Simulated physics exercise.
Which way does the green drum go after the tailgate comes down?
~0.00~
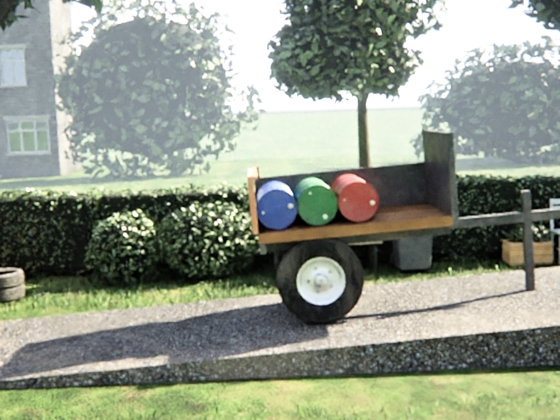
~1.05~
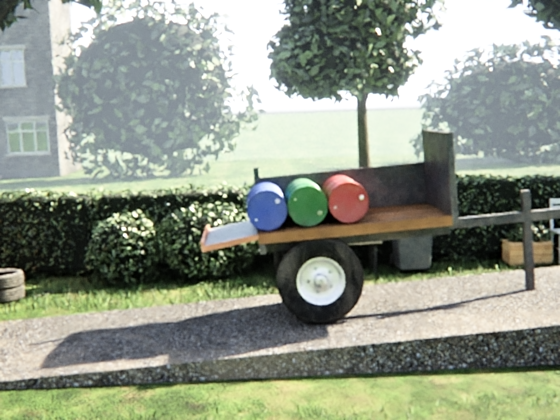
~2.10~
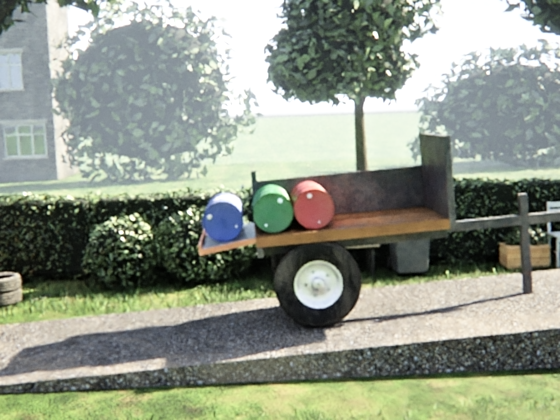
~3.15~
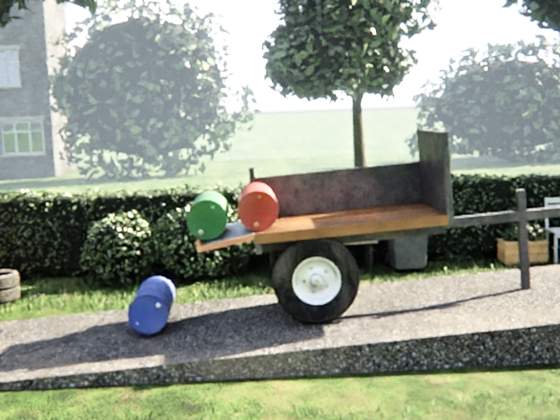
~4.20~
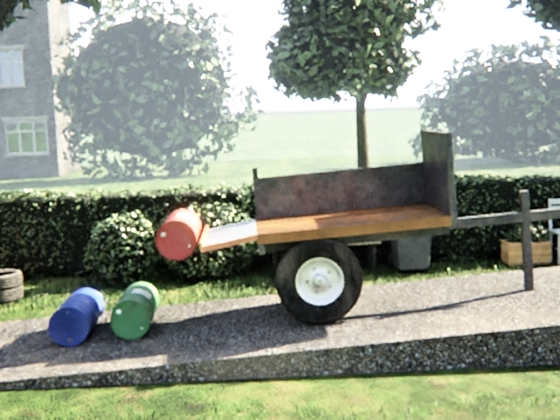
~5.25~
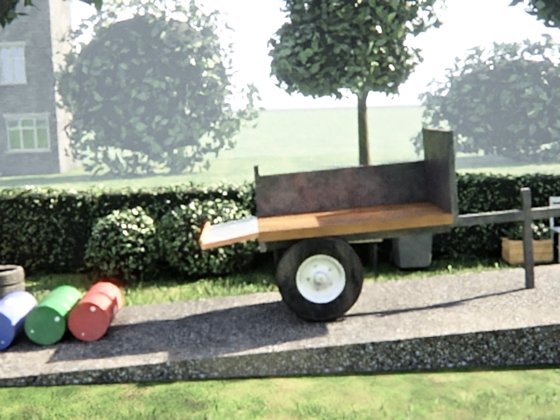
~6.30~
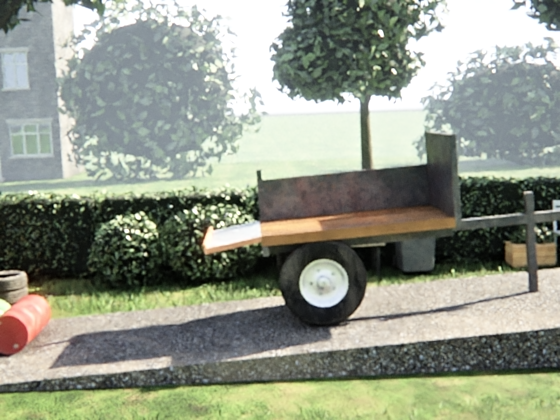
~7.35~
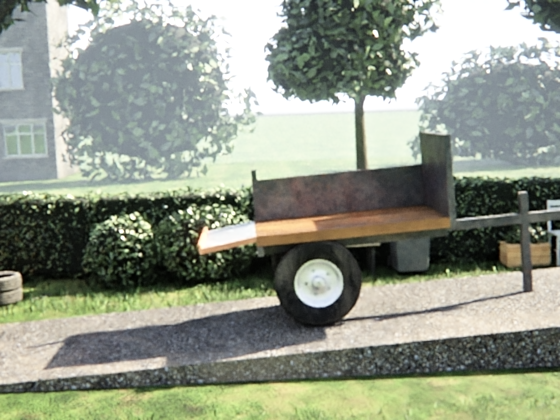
The green drum rolls to the left, dropping off the tailgate and carrying on left down the path until it is out of view.
